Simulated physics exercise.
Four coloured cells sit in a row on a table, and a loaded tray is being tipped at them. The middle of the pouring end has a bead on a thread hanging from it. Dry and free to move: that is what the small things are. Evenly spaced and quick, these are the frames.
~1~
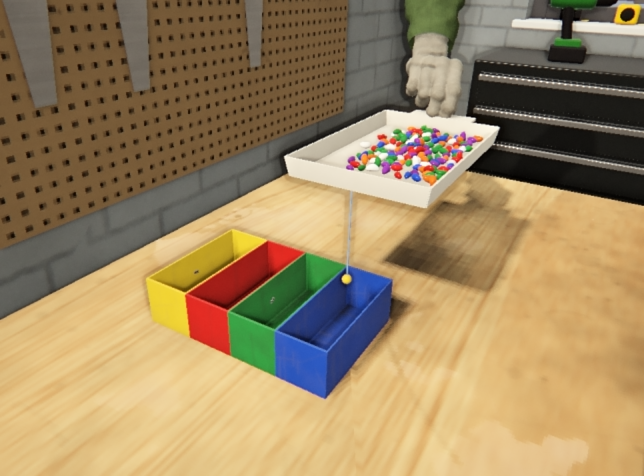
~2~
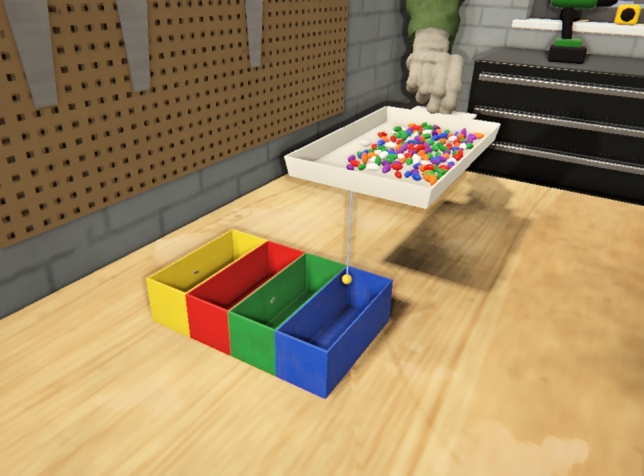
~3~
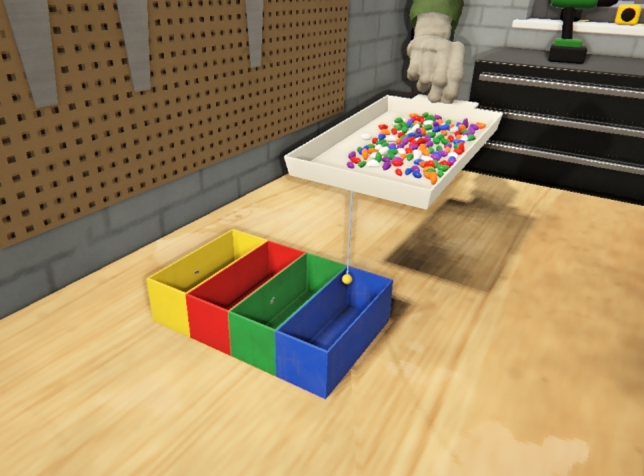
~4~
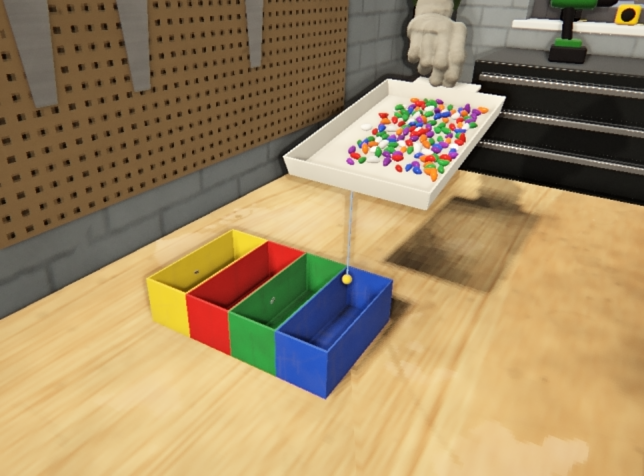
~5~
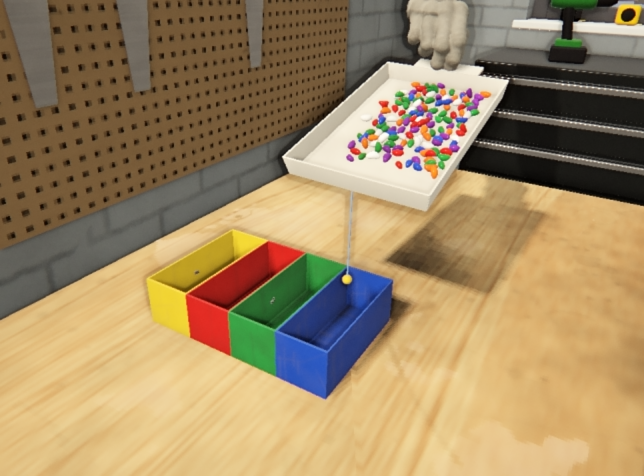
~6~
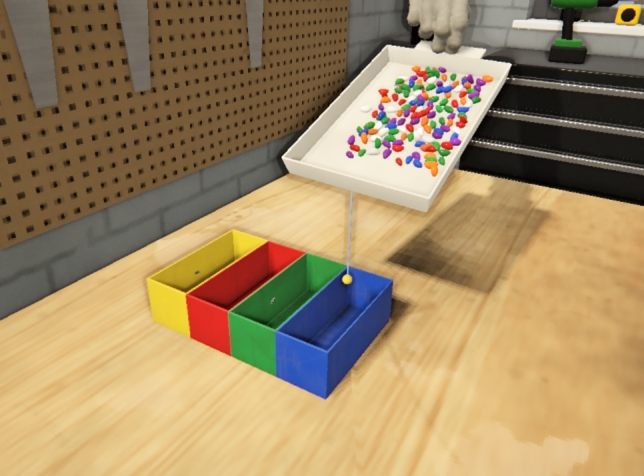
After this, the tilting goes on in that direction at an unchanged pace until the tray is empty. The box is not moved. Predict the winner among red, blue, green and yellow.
I would say blue.
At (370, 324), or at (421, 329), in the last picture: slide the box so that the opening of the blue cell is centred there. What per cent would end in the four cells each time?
In turn about 90 and about 100 percent.
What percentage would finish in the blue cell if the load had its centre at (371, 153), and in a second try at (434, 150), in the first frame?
Near 50 % and 30 %.
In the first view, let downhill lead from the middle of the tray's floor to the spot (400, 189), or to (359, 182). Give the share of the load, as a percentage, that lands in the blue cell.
I'd say some 10 in a hundred at first, then 40 in a hundred.
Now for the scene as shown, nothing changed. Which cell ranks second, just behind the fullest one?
The one in second place is the green one.
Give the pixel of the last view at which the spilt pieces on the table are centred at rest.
About (382, 390).
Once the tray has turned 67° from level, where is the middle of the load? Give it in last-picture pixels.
The middle of the pieces sits at roughly (379, 154).
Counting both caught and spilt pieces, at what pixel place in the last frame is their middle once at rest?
About pixel (351, 377).
Just after the last frame, tray tipped steeply; every one on the tray.
A moment on, tray tipped past a quarter turn; the larger part on the tray; about a tenth in the blue cell; about a tenth falling or outside the box.
Further on, tray tipped past a quarter turn; roughly a third in the blue cell; about a tenth in the green cell; roughly half falling or outside the box.
When it is over, tray tipped past a quarter turn; roughly a third in the blue cell; about a tenth in the green cell; not one in the red cell; not one in the yellow cell; roughly half outside the box.
